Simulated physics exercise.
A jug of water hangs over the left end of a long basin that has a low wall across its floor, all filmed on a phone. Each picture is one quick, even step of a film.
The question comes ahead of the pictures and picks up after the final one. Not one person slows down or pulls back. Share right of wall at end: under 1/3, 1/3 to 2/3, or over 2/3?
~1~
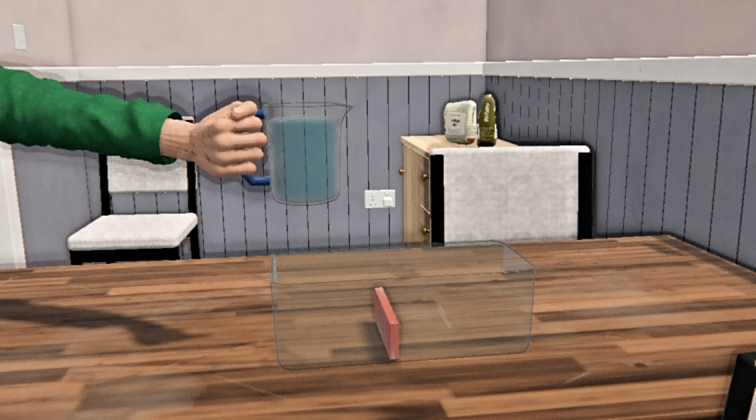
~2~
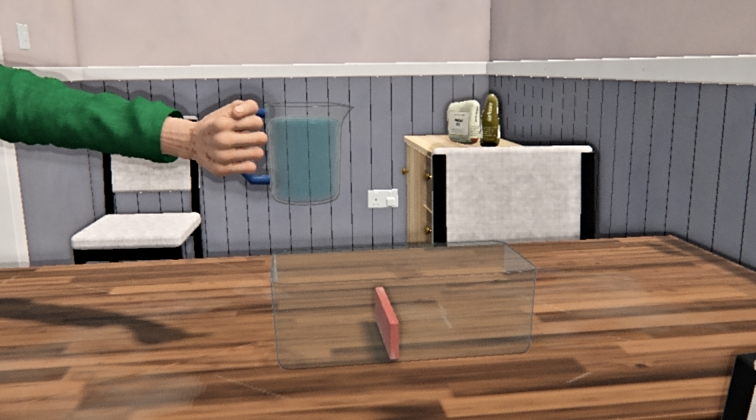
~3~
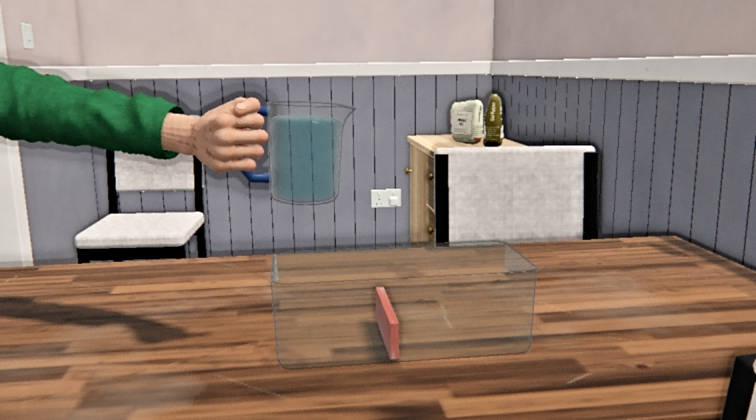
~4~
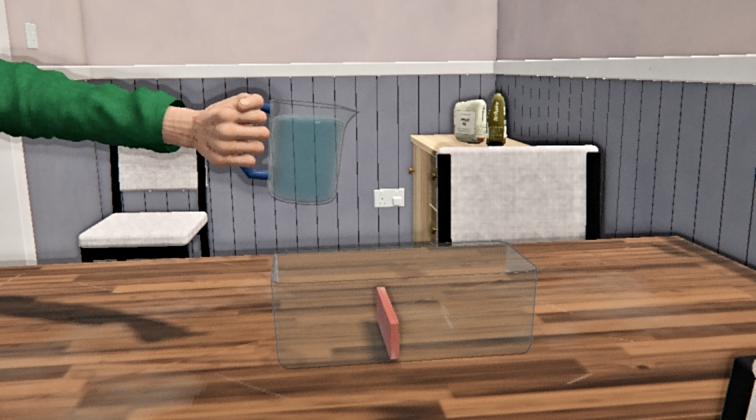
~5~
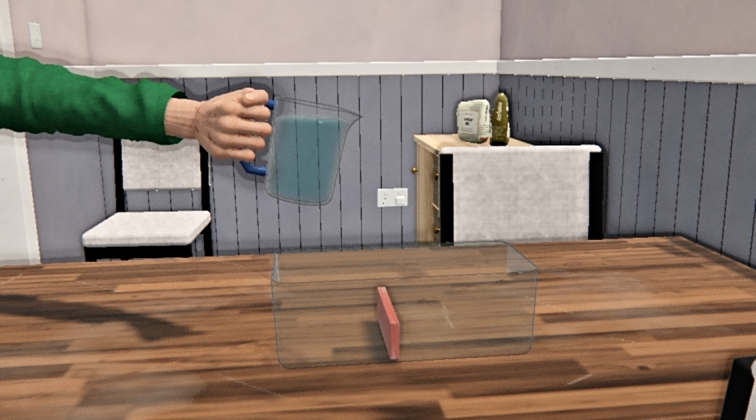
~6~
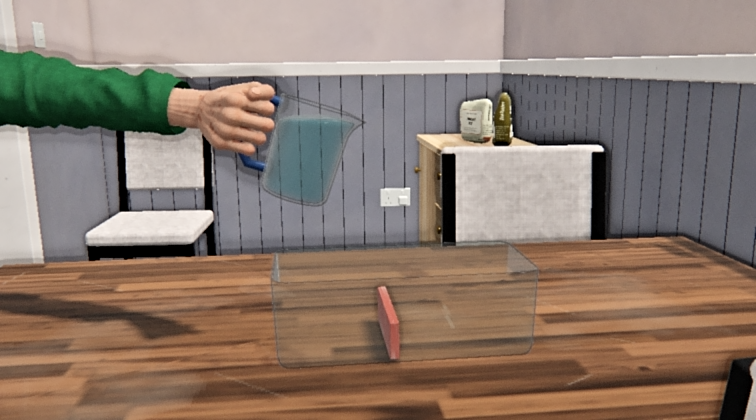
Over 2/3.
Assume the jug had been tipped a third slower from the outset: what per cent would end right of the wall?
Some 85 per cent.
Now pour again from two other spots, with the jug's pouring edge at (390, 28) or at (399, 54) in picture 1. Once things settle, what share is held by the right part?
First place gives some 85 %, second place some 85 %.
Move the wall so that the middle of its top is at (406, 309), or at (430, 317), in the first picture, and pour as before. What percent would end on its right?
45 per cent first, then 15 per cent.
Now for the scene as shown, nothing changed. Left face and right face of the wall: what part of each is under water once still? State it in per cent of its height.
Once it is still, the left part shows 10 per cent and the right part 40.
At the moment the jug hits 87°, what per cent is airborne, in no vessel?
I'd reckon some 25 per cent.
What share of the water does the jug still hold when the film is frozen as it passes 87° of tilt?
Some 70 per cent has not yet come out.
A moment on, the jug is tipped on its side and 69 per cent is still to pour, 0 is left of the wall and 9 right of it.
Next, the jug is tipped right over and 10 per cent is still to pour, 7 is left of the wall and 65 right of it.
Then the jug is tipped right over and 0 per cent is still to pour, 21 is left of the wall and 78 right of it.
Later the jug is tipped right over and 0 per cent is still to pour, 21 is left of the wall and 78 right of it.
Finally, 21 per cent lies left of the wall, 78 right of it and 1 outside.
